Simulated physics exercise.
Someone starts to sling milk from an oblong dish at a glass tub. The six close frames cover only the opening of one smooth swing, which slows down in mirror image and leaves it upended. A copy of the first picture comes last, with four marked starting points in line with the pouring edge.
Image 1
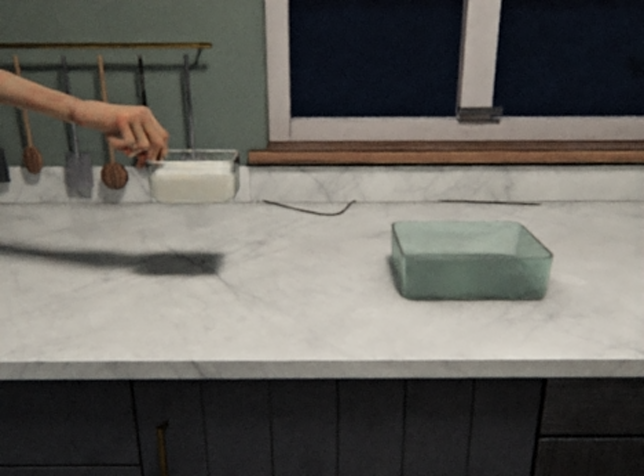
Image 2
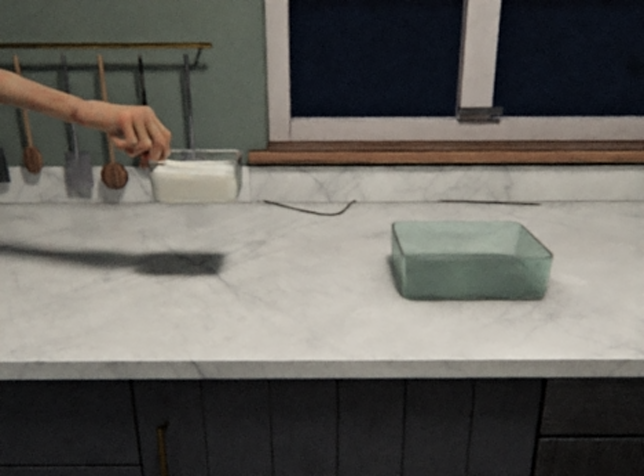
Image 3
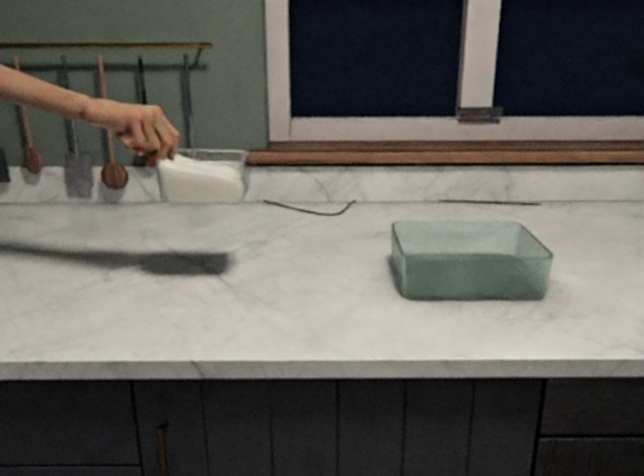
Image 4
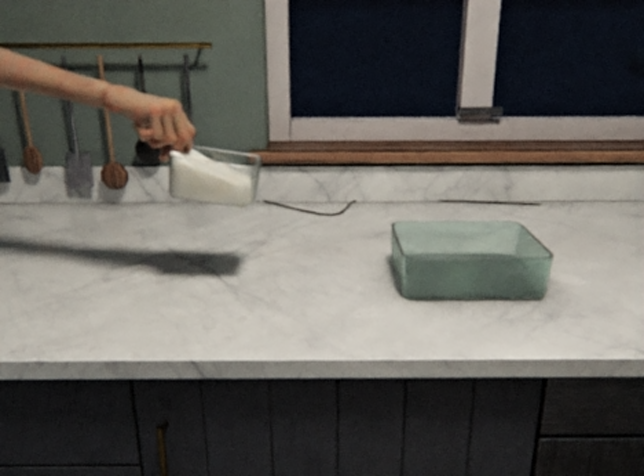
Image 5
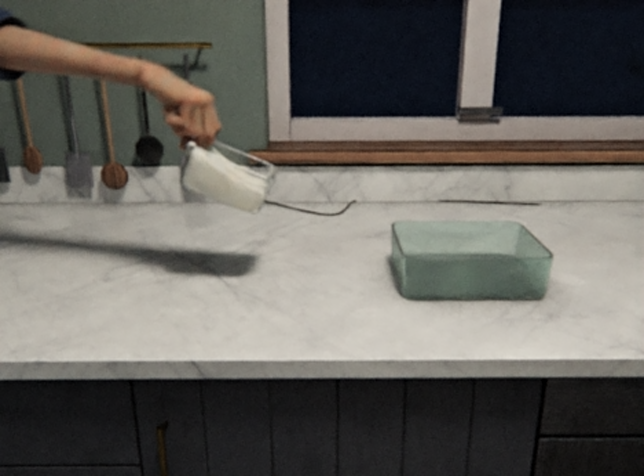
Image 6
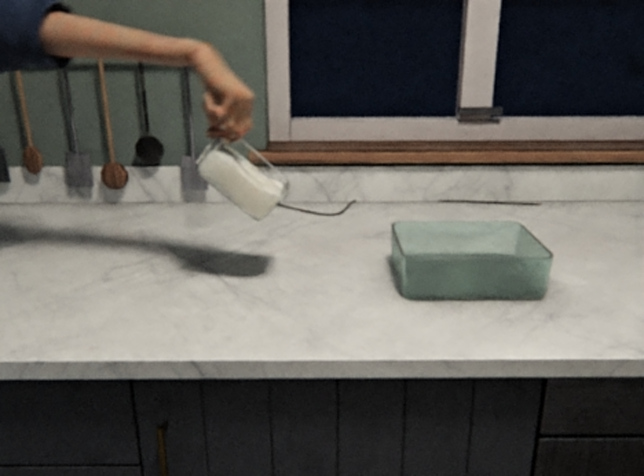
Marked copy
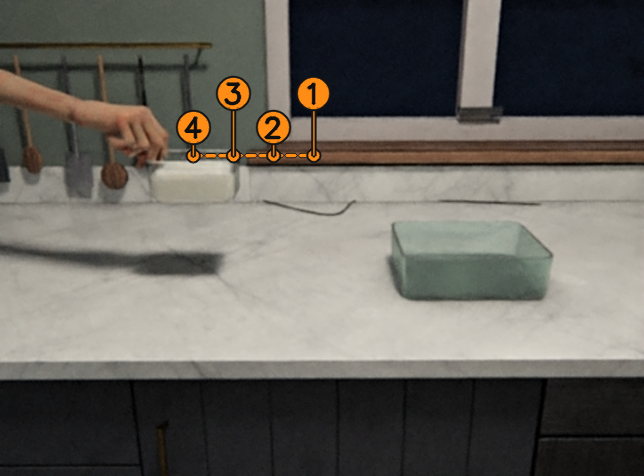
The video shows a hand holding a clear oblong dish of milk above a marble counter, left of a greenish glass tub; the arm moves right and tilts the dish steeply down toward the right while the tub stays still.
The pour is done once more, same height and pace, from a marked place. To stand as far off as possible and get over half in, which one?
Go for 1.
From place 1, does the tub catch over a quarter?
Yes.
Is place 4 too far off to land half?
Yes.
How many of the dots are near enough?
One of the four.
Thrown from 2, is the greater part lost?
Yes.
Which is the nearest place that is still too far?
It is 2.
In orange, 1 at (313, 155); 2 at (273, 155); 3 at (233, 155); 4 at (193, 155).
With 1, about 65 % lands in the tub, 22 % falls short and 12 % goes beside or beyond.
With 2, about 18 % lands in the tub, 75 % falls short and 7 % goes beside or beyond.
With 3, about 0 % lands in the tub, 98 % falls short.
With 4, about 0 % lands in the tub, 100 % falls short.
